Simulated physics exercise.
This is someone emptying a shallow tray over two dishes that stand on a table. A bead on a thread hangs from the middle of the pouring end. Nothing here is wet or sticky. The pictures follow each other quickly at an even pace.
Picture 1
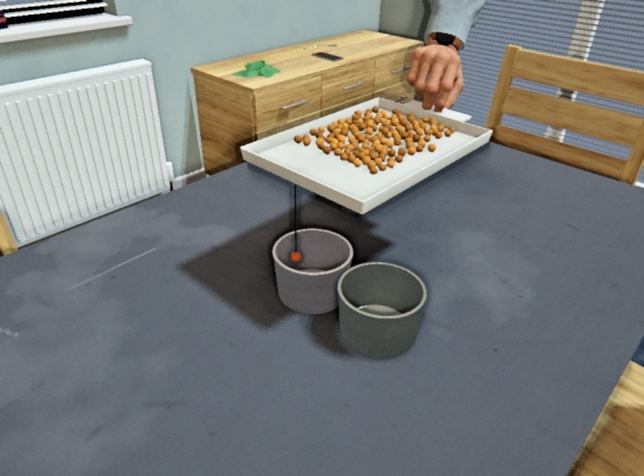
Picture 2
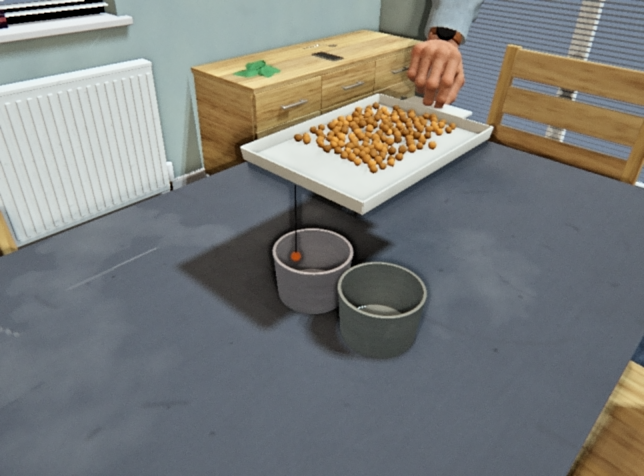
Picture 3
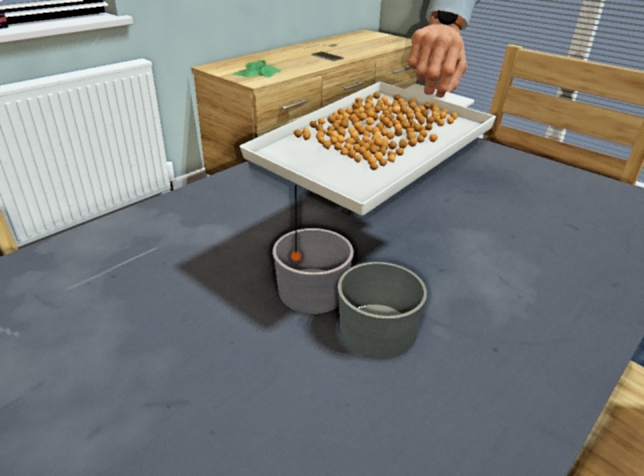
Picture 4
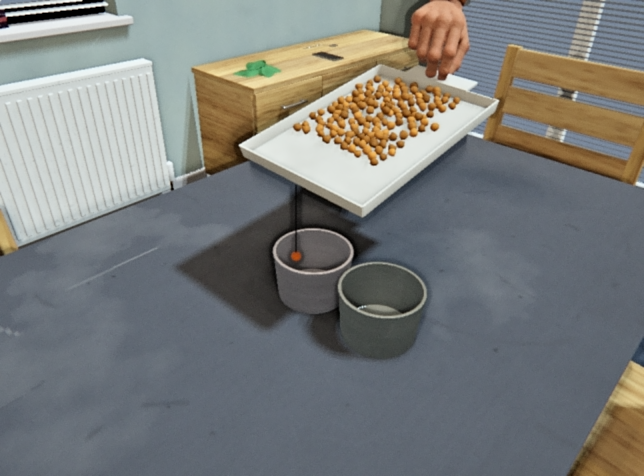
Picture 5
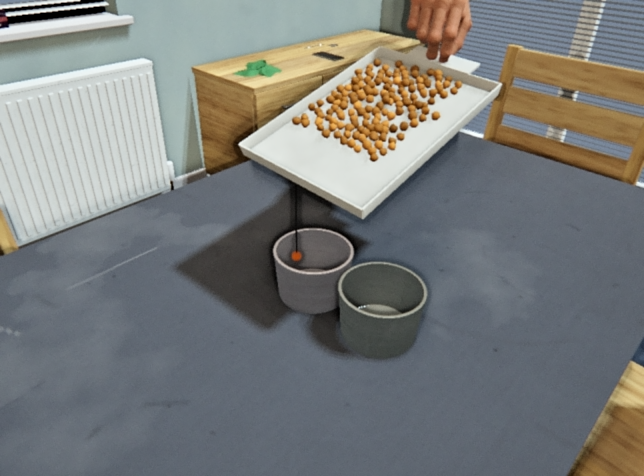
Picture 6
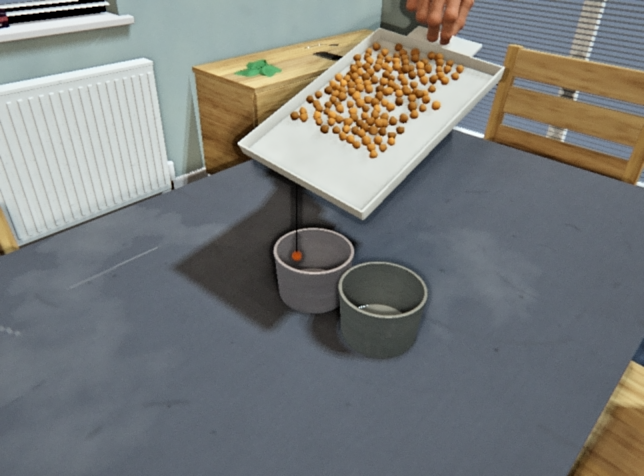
On a dark dining table, a hand raising the far end of a white tray of roasted chickpeas above two grey dishes.
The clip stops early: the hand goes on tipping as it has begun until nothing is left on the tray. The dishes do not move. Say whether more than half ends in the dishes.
Caught overall: Only the smaller part.
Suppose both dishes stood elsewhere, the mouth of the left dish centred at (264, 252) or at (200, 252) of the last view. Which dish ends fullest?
First the dish on the right, then the dish on the right.
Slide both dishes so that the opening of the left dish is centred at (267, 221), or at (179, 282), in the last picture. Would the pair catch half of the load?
First less than half, then less than half.
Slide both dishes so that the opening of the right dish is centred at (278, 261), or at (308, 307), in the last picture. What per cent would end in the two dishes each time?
About 10 and 80 per cent.
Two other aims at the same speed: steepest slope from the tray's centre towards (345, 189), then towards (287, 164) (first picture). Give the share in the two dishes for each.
Near 10 % and 0 %.
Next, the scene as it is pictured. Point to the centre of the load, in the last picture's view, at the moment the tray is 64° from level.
Roughly at (323, 161).
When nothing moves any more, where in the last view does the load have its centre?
At about (287, 358).
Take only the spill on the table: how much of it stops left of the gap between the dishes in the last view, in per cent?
It comes to 90 per cent or so.
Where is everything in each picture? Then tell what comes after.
In the first picture, corners of the pouring end (243, 147) and (363, 200), level; middle of the load (379, 137), roasted chickpeas; left dish (286, 284); right dish (354, 327); bead on its thread (296, 257).
In the second picture, corners of the pouring end (243, 147) and (363, 201), level; middle of the load (379, 135).
In the third picture, corners of the pouring end (243, 146) and (363, 202), tipped barely, lowest at the right corner; middle of the load (380, 128).
In the fourth picture, corners of the pouring end (242, 145) and (362, 205), tipped a little, lowest at the right corner; middle of the load (380, 117).
In the fifth picture, corners of the pouring end (241, 144) and (362, 207), tipped clearly, lowest at the right corner; middle of the load (380, 107).
In the sixth picture, corners of the pouring end (241, 143) and (362, 210), tipped clearly, lowest at the right corner; middle of the load (380, 89); left dish (287, 283); right dish (354, 326).
Just after the last frame, tray tipped steeply; almost all on the tray; about a tenth in the air.
A moment on, tray tipped past a quarter turn; roughly two thirds on the tray; roughly a quarter outside both; just a few in the air.
Further on, tray tipped past a quarter turn; just a few in the right dish; almost all outside both.
When it is over, tray tipped past a quarter turn; just a few in the right dish; not one in the left dish; almost all outside both.
